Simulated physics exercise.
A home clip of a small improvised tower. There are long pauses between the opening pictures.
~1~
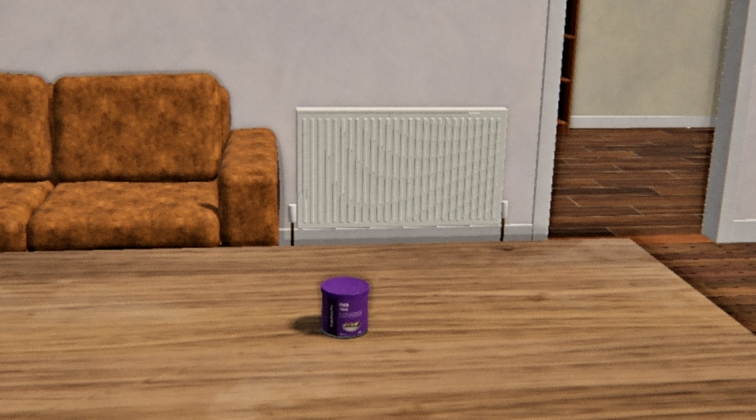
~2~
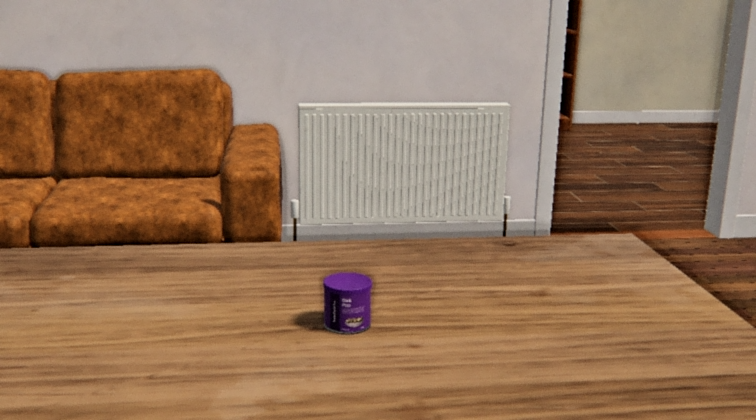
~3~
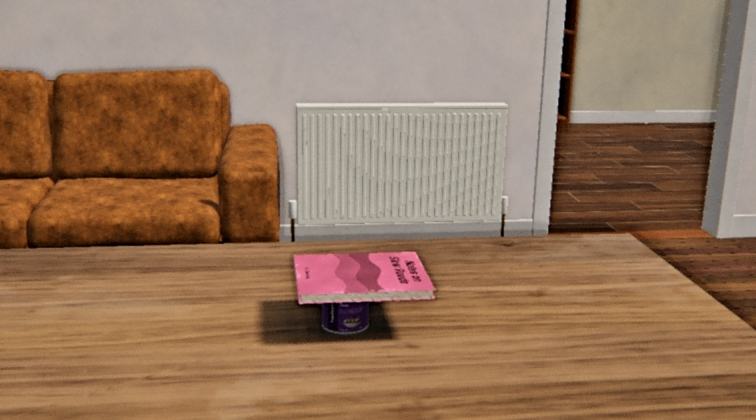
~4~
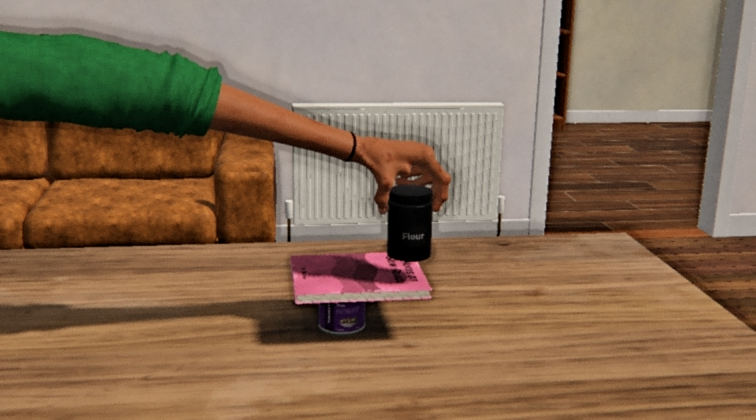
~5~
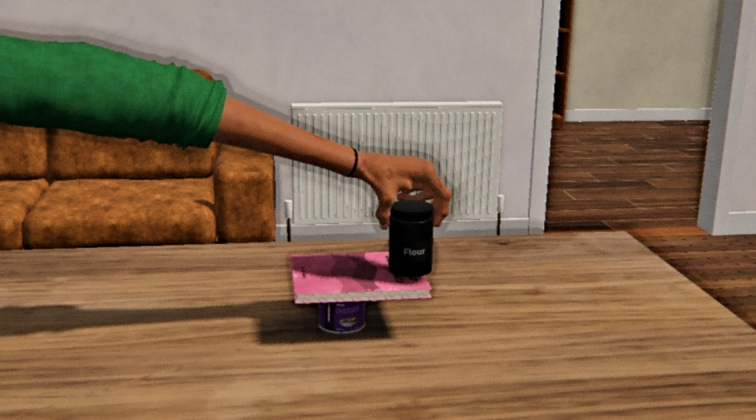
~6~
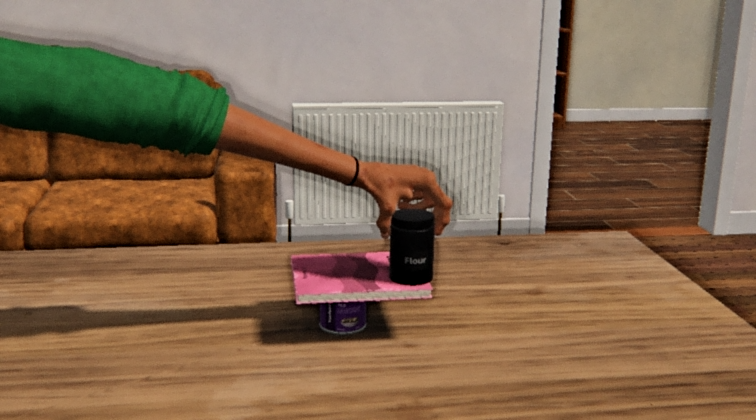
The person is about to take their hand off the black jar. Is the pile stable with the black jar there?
Outcome: The stack loses its balance.
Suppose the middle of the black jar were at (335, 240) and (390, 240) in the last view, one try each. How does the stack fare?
In the first case it stays up; in the second case it gives way.
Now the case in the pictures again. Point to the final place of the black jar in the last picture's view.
Near (492, 319).
Then, 0.30 s later than the last frame, black jar now fallen; pink book tilted by 50°.
Then, 0.40 s later than the last frame, pink book tilted by 59°.
Then, 0.80 s later than the last frame, pink book tilted by 30°.
When it is over, fallen, black jar; moved from the start, pink book; purple tin as before. End places, in pixels of the last picture, black jar near (492, 319). The stack comes apart.
